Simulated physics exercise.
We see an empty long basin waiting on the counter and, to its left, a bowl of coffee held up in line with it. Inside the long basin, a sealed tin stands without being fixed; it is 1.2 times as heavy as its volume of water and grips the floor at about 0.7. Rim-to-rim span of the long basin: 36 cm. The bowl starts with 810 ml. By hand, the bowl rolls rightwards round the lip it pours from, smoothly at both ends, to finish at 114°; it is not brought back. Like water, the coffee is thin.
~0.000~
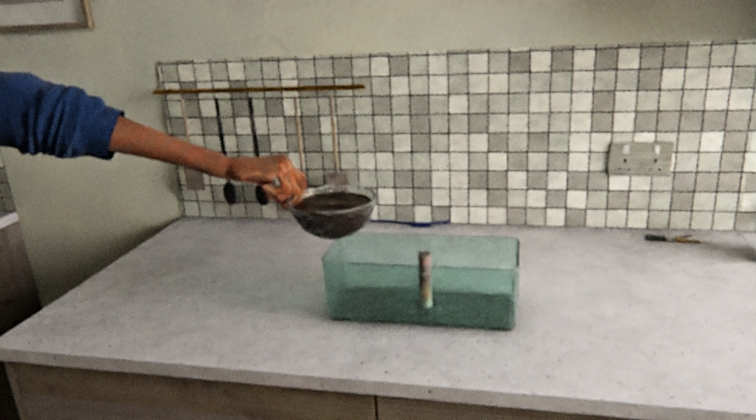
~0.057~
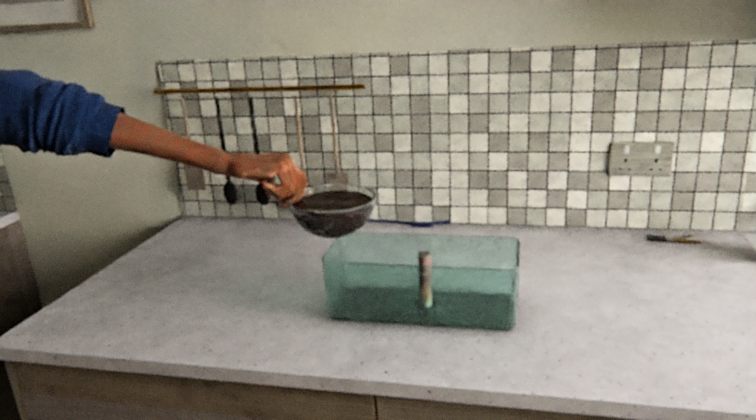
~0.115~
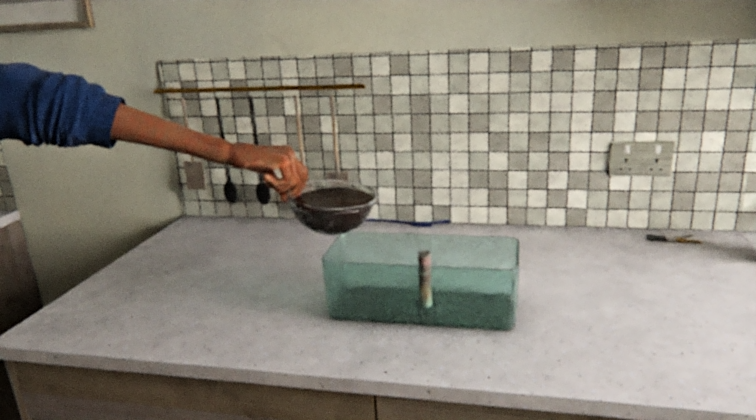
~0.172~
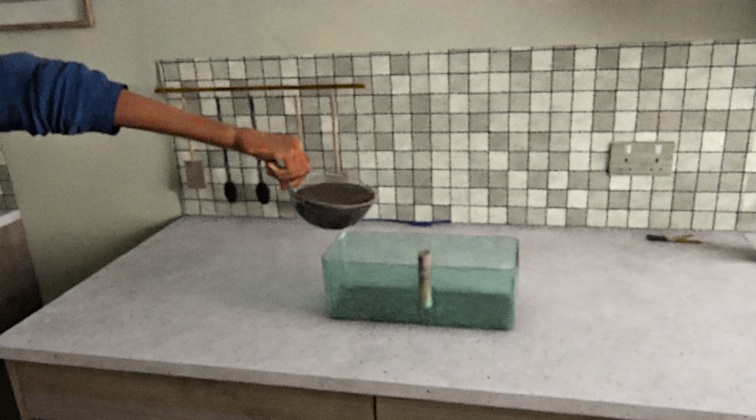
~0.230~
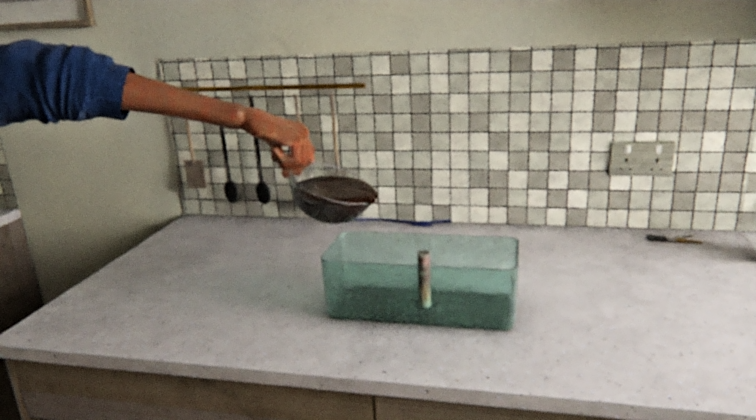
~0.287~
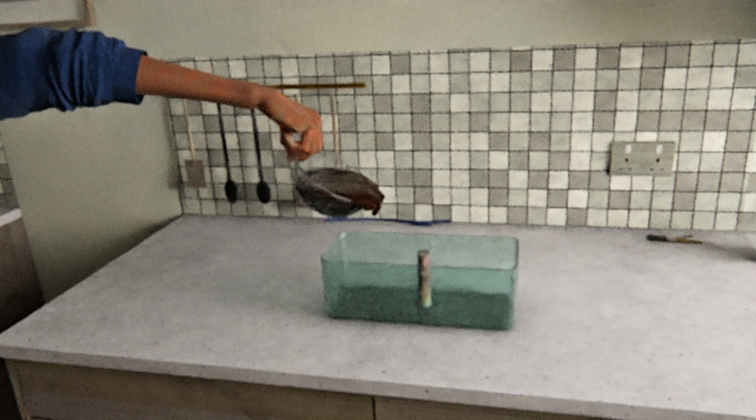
A hand holding a dark bowl of coffee above a counter, gradually tilting it rightwards over the left end of a long greenish basin.
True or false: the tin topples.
False.
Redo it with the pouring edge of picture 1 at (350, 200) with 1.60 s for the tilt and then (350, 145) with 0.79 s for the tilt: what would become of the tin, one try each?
Trial 1 - tin stays standing; trial 2 - tin stays standing.
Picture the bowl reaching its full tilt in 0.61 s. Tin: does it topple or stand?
Result: Tin upright.
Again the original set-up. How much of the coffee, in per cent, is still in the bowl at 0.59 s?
Roughly 10 %.
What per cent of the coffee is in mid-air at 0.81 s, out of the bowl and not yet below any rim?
About 3 per cent.
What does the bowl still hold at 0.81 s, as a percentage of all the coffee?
Close to 0 in a hundred.
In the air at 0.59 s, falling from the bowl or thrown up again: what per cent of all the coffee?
52 per cent.
Then, 0.59 s in, the tilt is 97° and 10 per cent is still to pour; the tin stands where it began.
Then, 0.81 s in, the tilt is 114° and 0 per cent is still to pour; the tin stands where it began.
Then, 1.04 s in, the tilt is 114° and 0 per cent is still to pour; the tin stands where it began.
Then, 1.29 s in, the tilt is 114° and 0 per cent is still to pour; the tin stands where it began.
Finally, the tin stands where it began.
